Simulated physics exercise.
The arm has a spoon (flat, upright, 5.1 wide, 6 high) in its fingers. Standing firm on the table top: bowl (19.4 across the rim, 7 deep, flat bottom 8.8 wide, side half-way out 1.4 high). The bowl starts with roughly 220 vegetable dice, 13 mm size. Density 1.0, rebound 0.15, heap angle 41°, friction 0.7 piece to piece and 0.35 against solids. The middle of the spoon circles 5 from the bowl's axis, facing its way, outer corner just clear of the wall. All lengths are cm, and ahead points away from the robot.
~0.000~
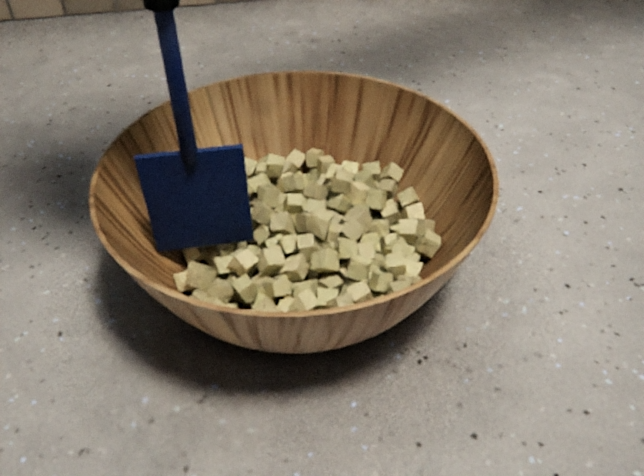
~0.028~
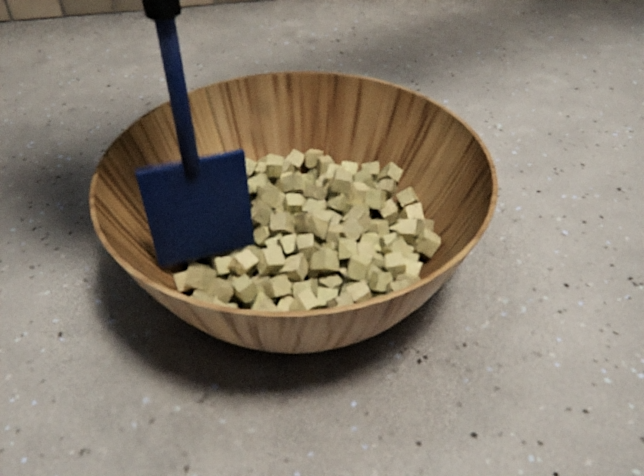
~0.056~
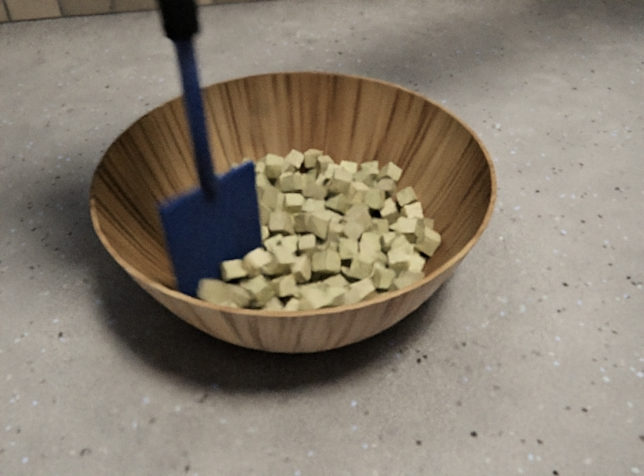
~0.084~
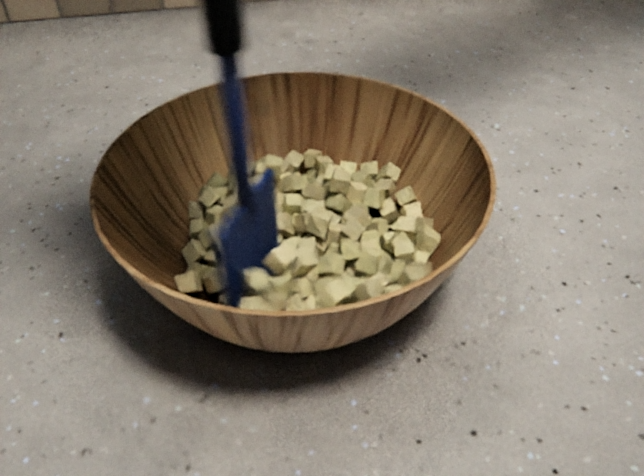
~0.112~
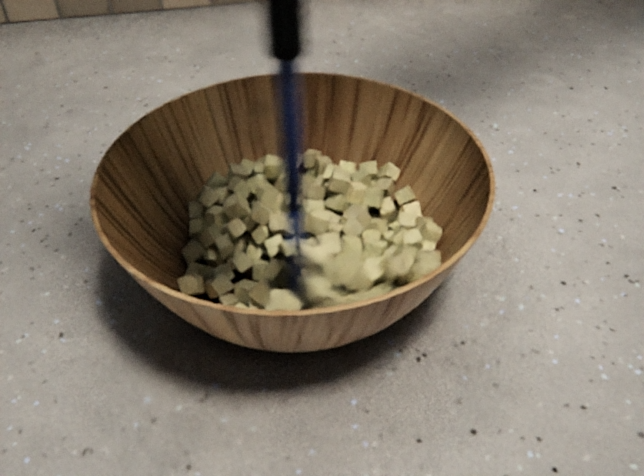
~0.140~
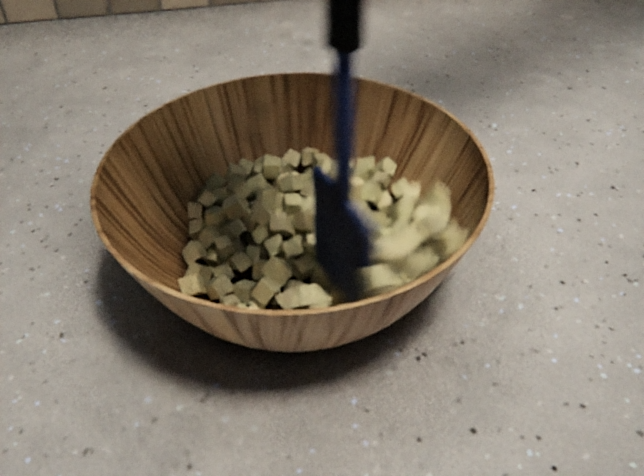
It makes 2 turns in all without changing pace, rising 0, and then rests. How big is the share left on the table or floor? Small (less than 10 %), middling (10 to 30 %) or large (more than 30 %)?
A large share, more than 30 %, ends on the table or floor.
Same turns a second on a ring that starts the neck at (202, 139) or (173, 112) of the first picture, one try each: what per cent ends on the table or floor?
About 45 and 40 per cent.
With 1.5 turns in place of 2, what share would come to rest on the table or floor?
Then about 40 per cent.
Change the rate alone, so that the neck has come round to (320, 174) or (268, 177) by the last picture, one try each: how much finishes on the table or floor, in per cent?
Some 45 and 30 per cent.
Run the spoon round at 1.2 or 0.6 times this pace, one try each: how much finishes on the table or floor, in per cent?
Some 55 and 20 per cent.
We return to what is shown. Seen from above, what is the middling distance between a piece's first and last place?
About 12 cm.
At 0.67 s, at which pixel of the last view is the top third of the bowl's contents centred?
Around (333, 125).
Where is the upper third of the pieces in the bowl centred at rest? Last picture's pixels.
At about (302, 311).
After 0.40 s, 346° round, highest piece 10 above the table; 168 in the bowl, 19 on the table or floor, 29 in flight or on the tool.
After 0.67 s, 223° round, highest piece 9 above the table; 126 in the bowl, 77 on the table or floor, 13 in flight or on the tool.
After 1.00 s, 0° round, highest piece 5 above the table; 109 on the table or floor, 106 in the bowl, 1 in flight or on the tool.
After 1.70 s, 0° round, highest piece 5 above the table; 110 on the table or floor, 106 in the bowl.
In the end, 110 on the table or floor, 106 in the bowl. That is 51 % on the table or floor.
